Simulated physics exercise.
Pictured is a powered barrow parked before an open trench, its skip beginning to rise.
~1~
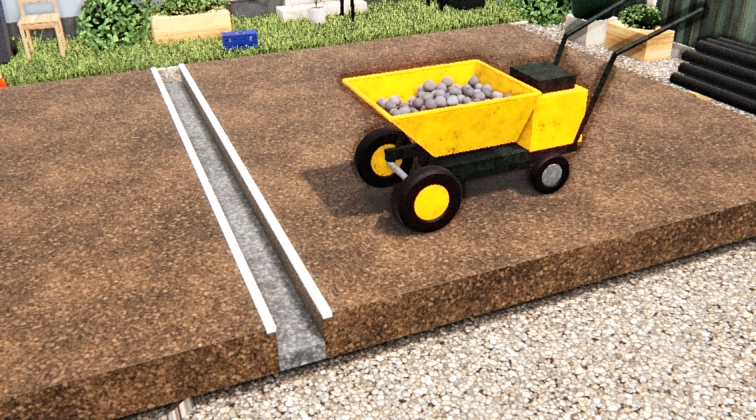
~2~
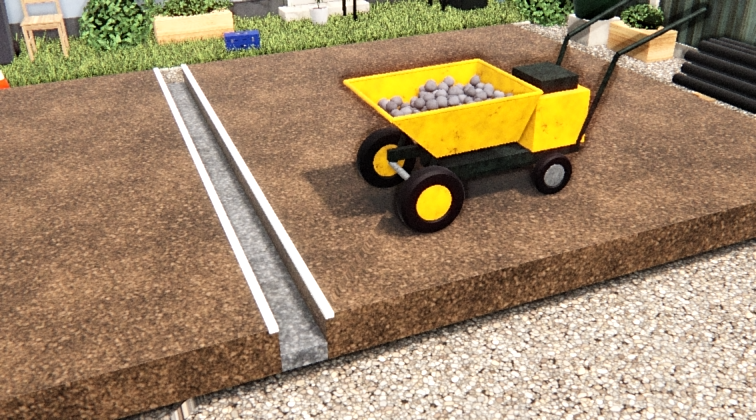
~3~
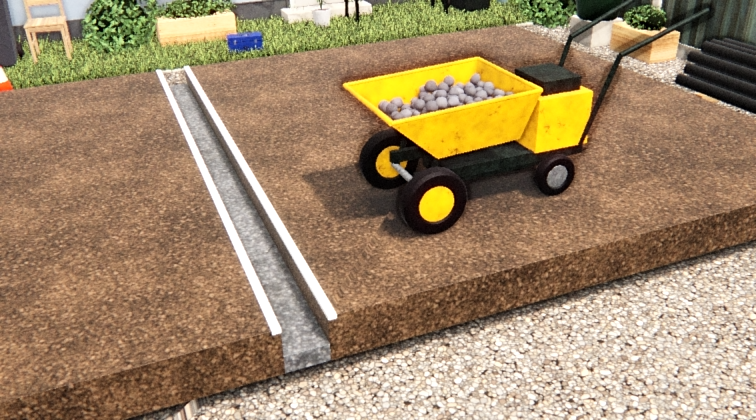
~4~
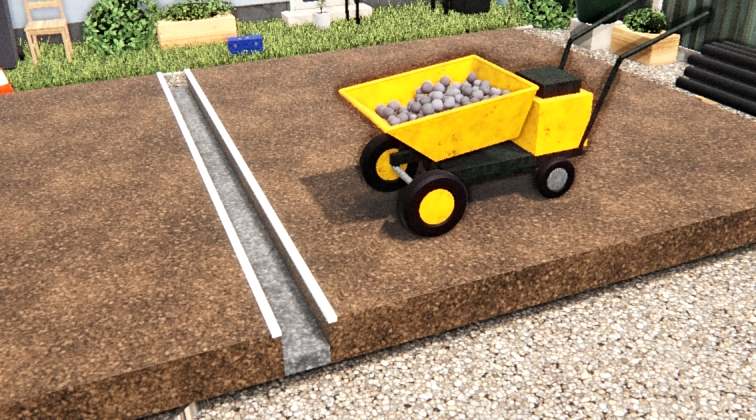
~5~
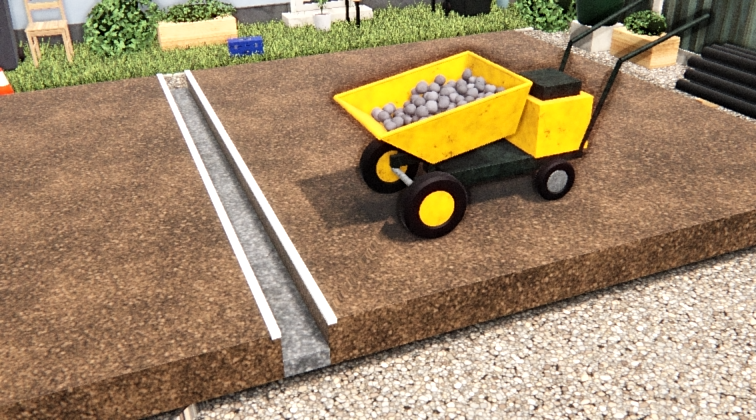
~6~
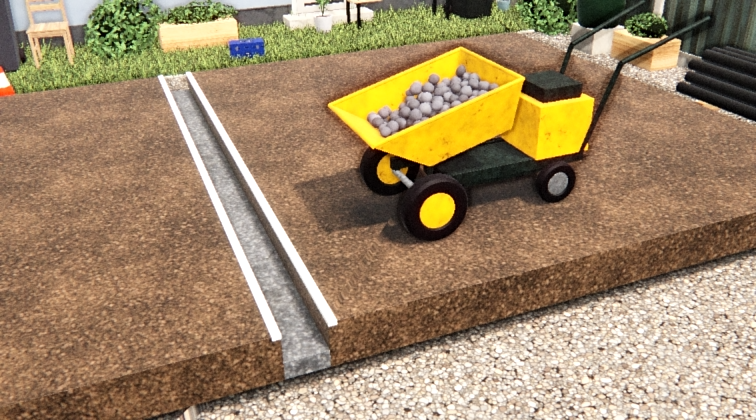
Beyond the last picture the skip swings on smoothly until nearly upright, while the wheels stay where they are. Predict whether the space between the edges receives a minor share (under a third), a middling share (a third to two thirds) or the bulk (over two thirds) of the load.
Amount in the trench: Middle, from a third up to two thirds.
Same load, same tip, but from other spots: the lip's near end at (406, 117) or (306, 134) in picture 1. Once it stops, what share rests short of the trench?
That comes to some 40 in a hundred for the first try and some 0 in a hundred for the second.
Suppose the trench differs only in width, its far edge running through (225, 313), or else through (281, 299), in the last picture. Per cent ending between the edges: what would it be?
First try: About 60 %; second try: About 40 %.
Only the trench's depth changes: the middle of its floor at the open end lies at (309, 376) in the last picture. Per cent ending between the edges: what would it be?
Close to 60 per cent, I reckon.
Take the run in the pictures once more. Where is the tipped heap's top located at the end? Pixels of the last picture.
Top estimate: About (302, 233).
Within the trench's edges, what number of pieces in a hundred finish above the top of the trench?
About 5 %.
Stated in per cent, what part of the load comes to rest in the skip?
Close to 10 per cent, give or take.
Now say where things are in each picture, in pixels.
In the first frame, lip of the skip at (391, 119), level; top of the load at (453, 101), round cobbles; first edge of the trench at (310, 283); far edge at (257, 296), the trench under half as wide as the skip, and about half as deep as wide.
In the second frame, lip of the skip at (392, 120), level; top of the load at (469, 102).
In the third frame, lip of the skip at (391, 124), tipped barely; top of the load at (469, 102).
In the fourth frame, lip of the skip at (386, 130), tipped a little; top of the load at (465, 102).
In the fifth frame, lip of the skip at (380, 137), tipped a little; top of the load at (472, 94).
In the sixth frame, lip of the skip at (374, 146), tipped clearly; top of the load at (466, 92); first edge of the trench at (315, 291); far edge at (262, 304).
Soon, skip tipped steeply; all in the skip.
A while on, skip tipped steeply; most in the skip; about a quarter short of the trench; a stray few in or heaped over the trench; a stray few falling.
Towards the end, skip tipped right over; a small part in the skip; about a third short of the trench; about half in or heaped over the trench; a stray few beyond it.
Finally, skip tipped right over; a small part in the skip; about a third short of the trench; about half in or heaped over the trench; a stray few beyond it.
